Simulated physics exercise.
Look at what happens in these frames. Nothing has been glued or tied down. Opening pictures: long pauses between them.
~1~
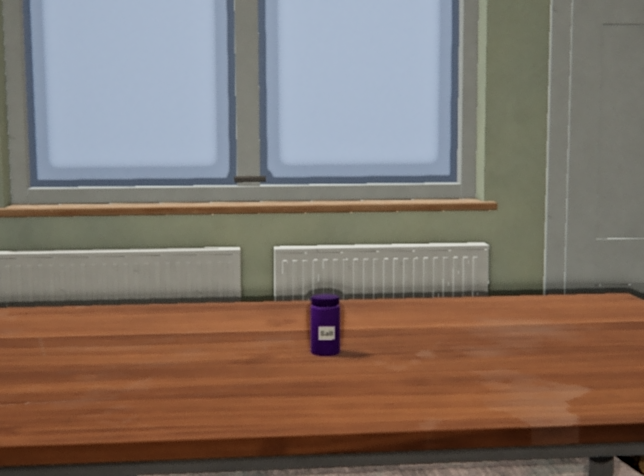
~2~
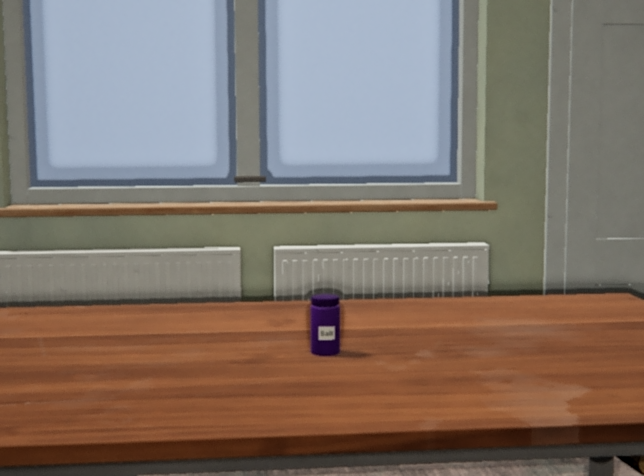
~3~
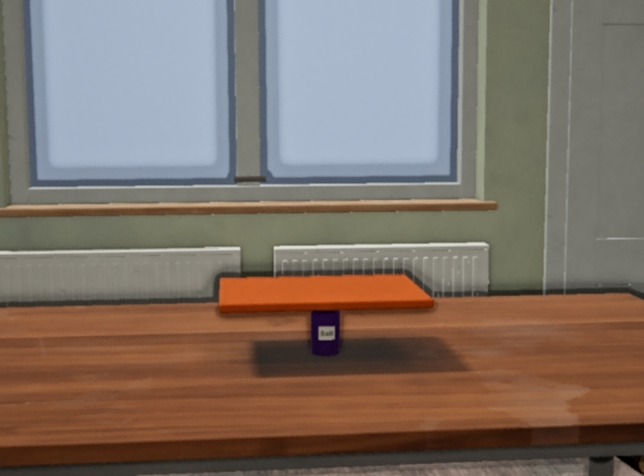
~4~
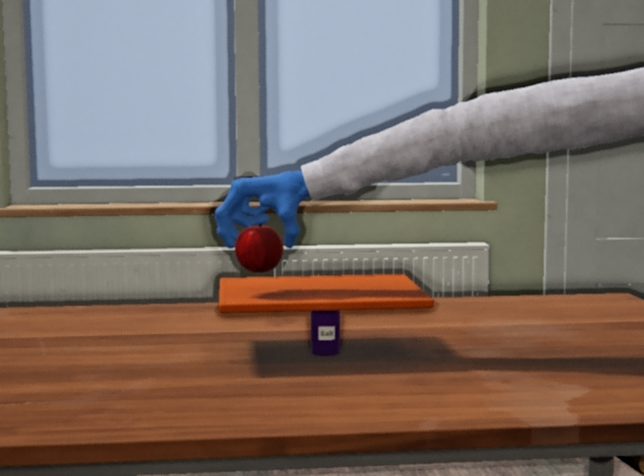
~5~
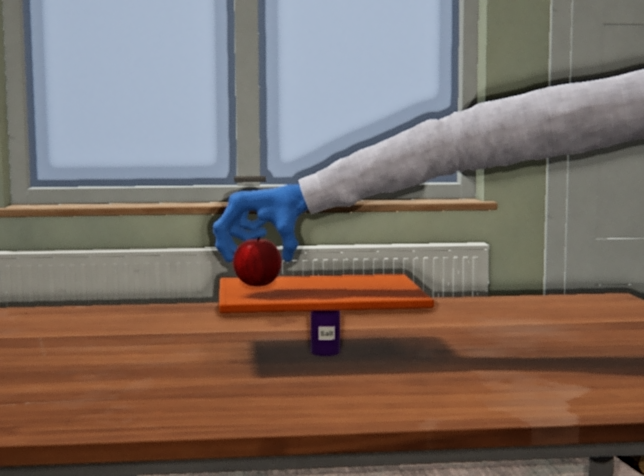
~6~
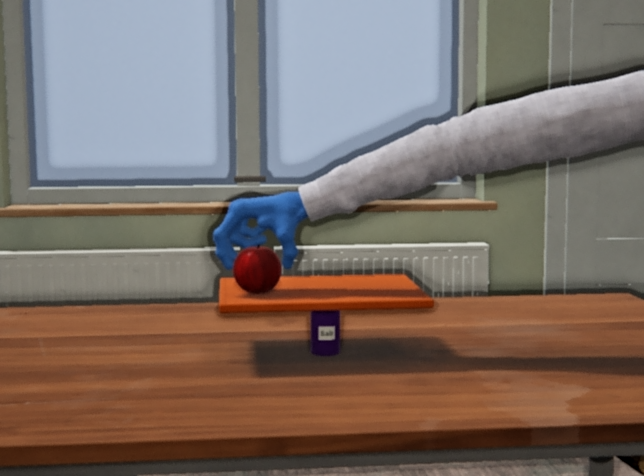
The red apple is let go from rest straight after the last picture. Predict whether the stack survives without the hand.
Most likely something will tip or drop.
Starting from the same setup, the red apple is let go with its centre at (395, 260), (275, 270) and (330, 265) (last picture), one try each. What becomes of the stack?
The stack tumbles down the first time, tumbles down the second time, and remains standing the third time.
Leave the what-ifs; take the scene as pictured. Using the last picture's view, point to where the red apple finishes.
Around (184, 340).
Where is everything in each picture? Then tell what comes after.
The last thing is not in view yet, in the first picture.
The last thing is not in view yet, in the second picture.
The last thing is not in view yet; orange lid (320, 292), in the third picture.
Still above its spot; red apple (259, 248); orange lid (320, 292), in the fourth picture.
Still above its spot; red apple (257, 263); orange lid (320, 292), in the fifth picture.
In place under the hand; red apple (258, 270); orange lid (320, 292), in the sixth picture.
Then, 0.40 s past the last view, red apple now fallen; orange lid rocked 40° from its first pose.
Then, 0.50 s past the last view, orange lid rocked 37° from its first pose.
Finally, fallen, red apple; moved from the start, orange lid; purple shaker still in place. Final places as the last picture's camera would see them, red apple near (184, 340). The stack comes apart.
